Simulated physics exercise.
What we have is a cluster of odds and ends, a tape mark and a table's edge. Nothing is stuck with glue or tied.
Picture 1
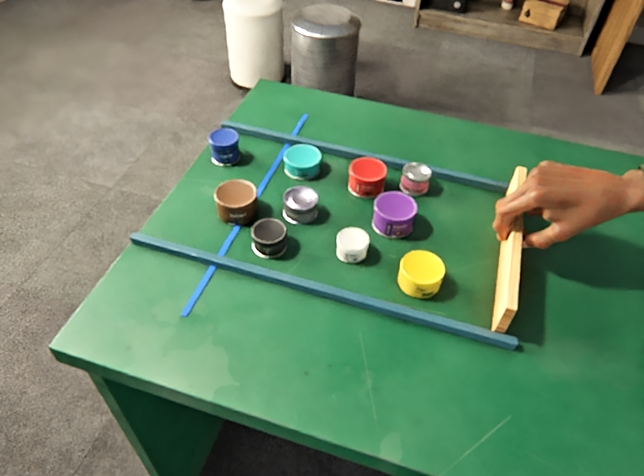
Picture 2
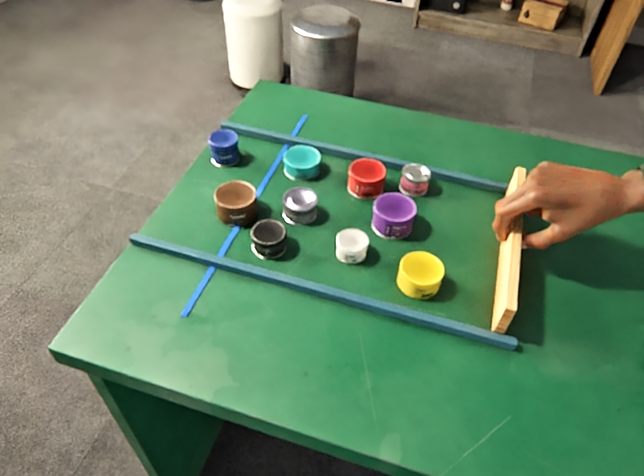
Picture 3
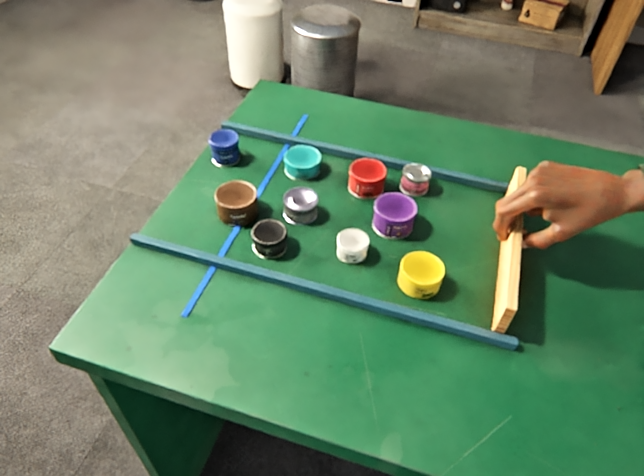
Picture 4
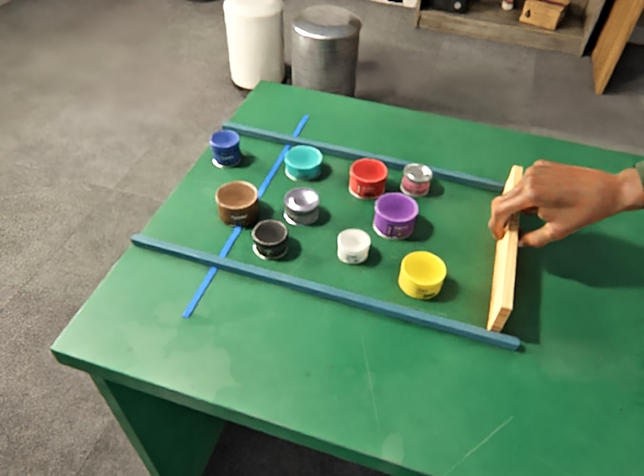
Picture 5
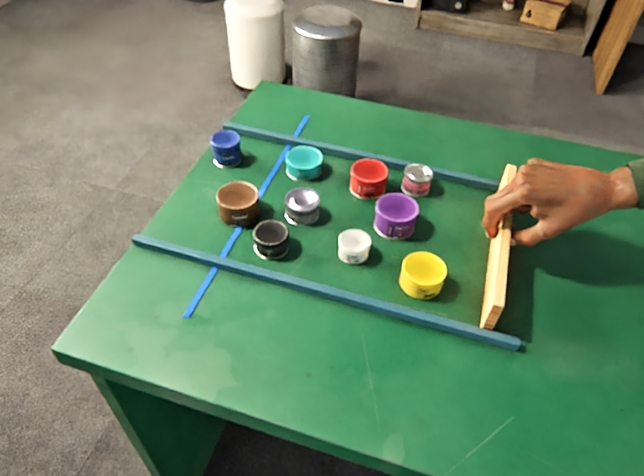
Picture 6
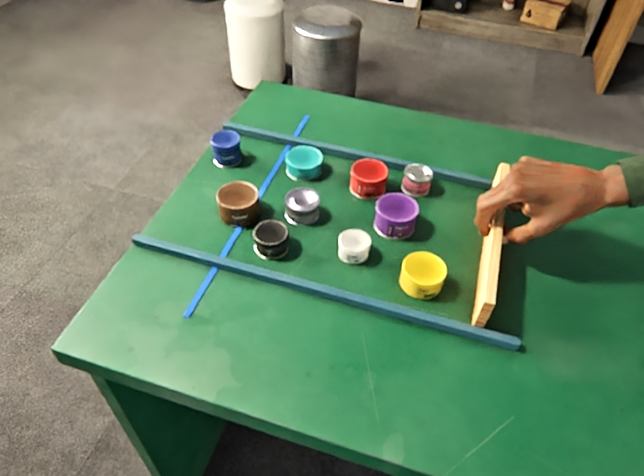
A hand held a wooden board upright at the right of a green table, then slid it slightly left toward a group of colourful little tubs and tins, which stayed where they were.
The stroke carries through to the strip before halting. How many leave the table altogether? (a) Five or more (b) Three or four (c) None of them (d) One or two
c, none of them.
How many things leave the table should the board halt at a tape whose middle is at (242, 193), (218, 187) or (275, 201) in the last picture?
The counts would be 0, 5 and 0.
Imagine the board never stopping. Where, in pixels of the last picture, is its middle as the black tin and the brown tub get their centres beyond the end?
The middle is at (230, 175) when it's the black tin, and at (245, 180) when it's the brown tub.
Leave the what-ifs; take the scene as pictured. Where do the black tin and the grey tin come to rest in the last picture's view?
One ends up near (176, 229) and the other near (205, 184).
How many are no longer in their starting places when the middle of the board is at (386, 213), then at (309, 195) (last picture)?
I get 5 at the one place and 9 at the other.
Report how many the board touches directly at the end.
That comes to 5.
A little later, none off yet; blue tin at rest near (227, 149); brown tub at rest near (239, 204); turquoise tin at rest near (304, 164).
Next, none off yet; blue tin at rest near (227, 149); brown tub at rest near (239, 204); turquoise tin shifted a little near (293, 160).
When it is over, the number that fall off is zero.
